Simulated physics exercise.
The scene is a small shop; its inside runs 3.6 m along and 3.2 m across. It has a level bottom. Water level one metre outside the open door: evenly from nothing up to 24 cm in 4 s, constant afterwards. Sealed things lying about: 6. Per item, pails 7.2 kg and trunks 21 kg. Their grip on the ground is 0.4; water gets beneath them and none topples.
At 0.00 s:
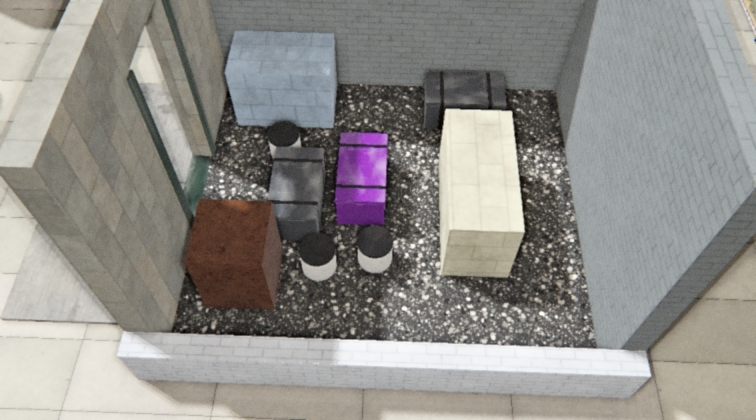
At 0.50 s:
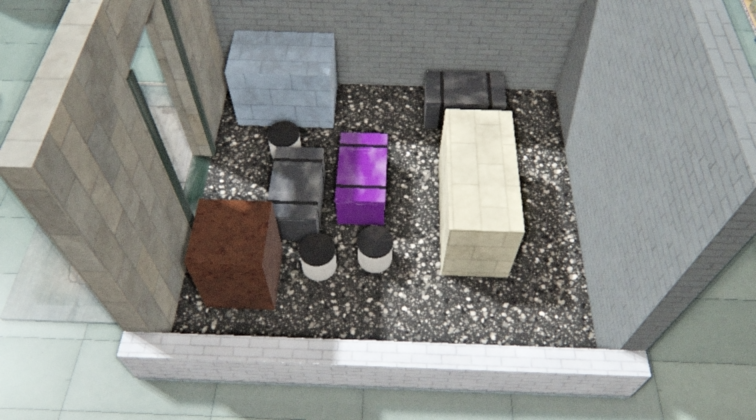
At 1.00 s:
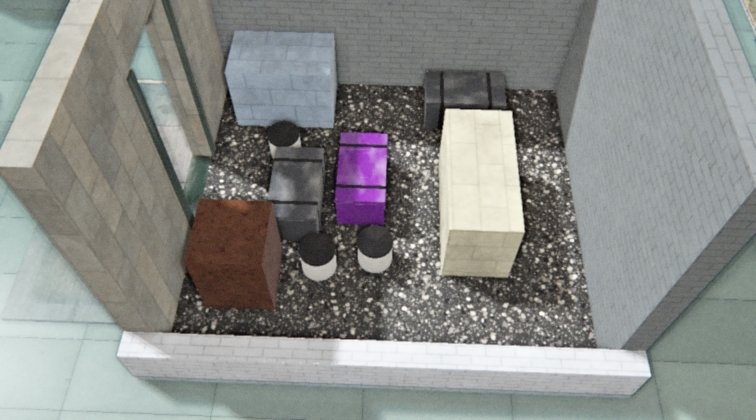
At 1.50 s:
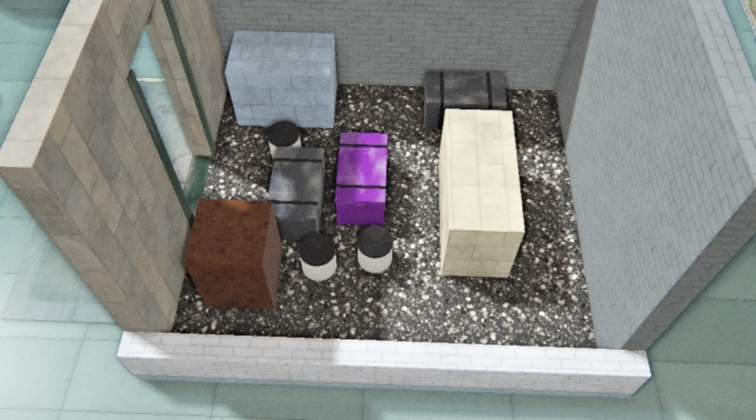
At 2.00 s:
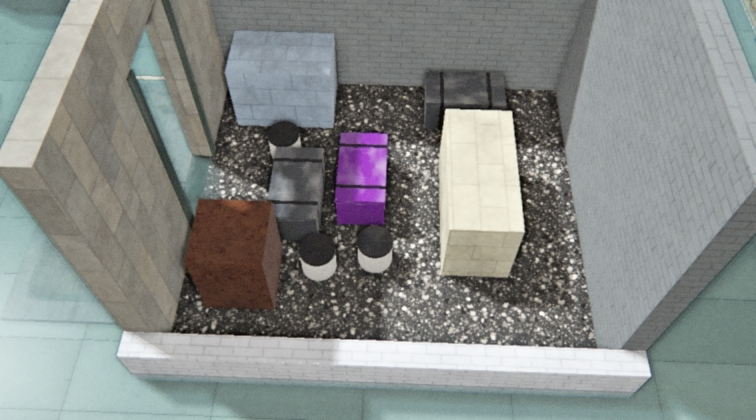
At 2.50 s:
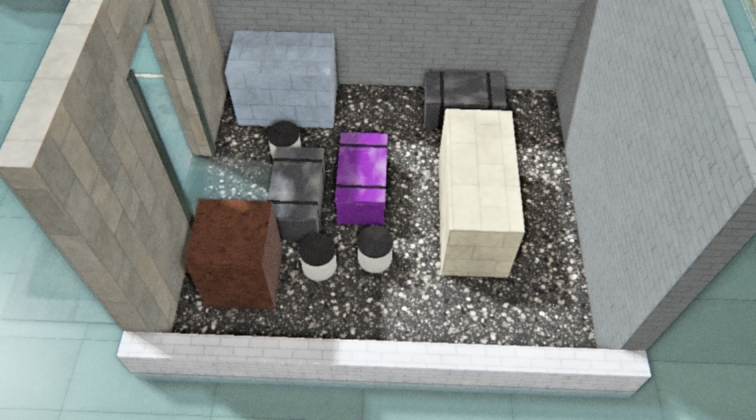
Water spreads outside the small walled room and starts creeping in through the left doorway.
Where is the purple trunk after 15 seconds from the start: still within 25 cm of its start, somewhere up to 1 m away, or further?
The purple trunk is further than 1 m away.
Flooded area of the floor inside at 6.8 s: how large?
About 9.0 m2.
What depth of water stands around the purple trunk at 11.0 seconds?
Roughly 16 cm at that moment.
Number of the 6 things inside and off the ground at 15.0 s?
My tally comes to 6.
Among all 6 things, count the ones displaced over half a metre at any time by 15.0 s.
By my count, 6.
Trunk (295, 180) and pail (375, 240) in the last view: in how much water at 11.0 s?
Close to 9 and 17 centimetres.
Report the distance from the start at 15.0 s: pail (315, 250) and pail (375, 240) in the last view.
Shifts: 50 cm / 200 cm.
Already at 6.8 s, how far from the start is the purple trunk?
It is about 60 cm out of place by then.
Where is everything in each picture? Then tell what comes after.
The first picture shows the purple trunk at (362, 166) rests on the ground; water covers 0.0 m2; 0 of 6 have shifted.
The second picture shows the purple trunk at (362, 166), on the bottom; 0.0 m2 under water; 0 of 6 have shifted.
The third picture shows the purple trunk at (362, 166), on the bottom; 0.0 m2 under water; 0 of 6 have shifted.
The fourth picture shows the purple trunk at (362, 166), on the bottom; water covers 0.0 m2; 0 of 6 have shifted.
The fifth picture shows the purple trunk at (362, 166) rests on the ground; 0.1 m2 under water; 0 of 6 have shifted.
The sixth picture shows the purple trunk at (362, 166), on the bottom; water covers 0.5 m2; 0 of 6 have shifted.
After 3.5 s the purple trunk is near (366, 165), 0.0 m from its start, aground; 0 afloat.
After 6.8 s the purple trunk is near (419, 147), 0.6 m from its start, afloat; 4 afloat.
After 11.0 s the purple trunk is near (532, 104), 1.8 m from its start, afloat; 6 afloat.
After 15.0 s the purple trunk is near (531, 131), 1.6 m from its start, afloat; 6 afloat.
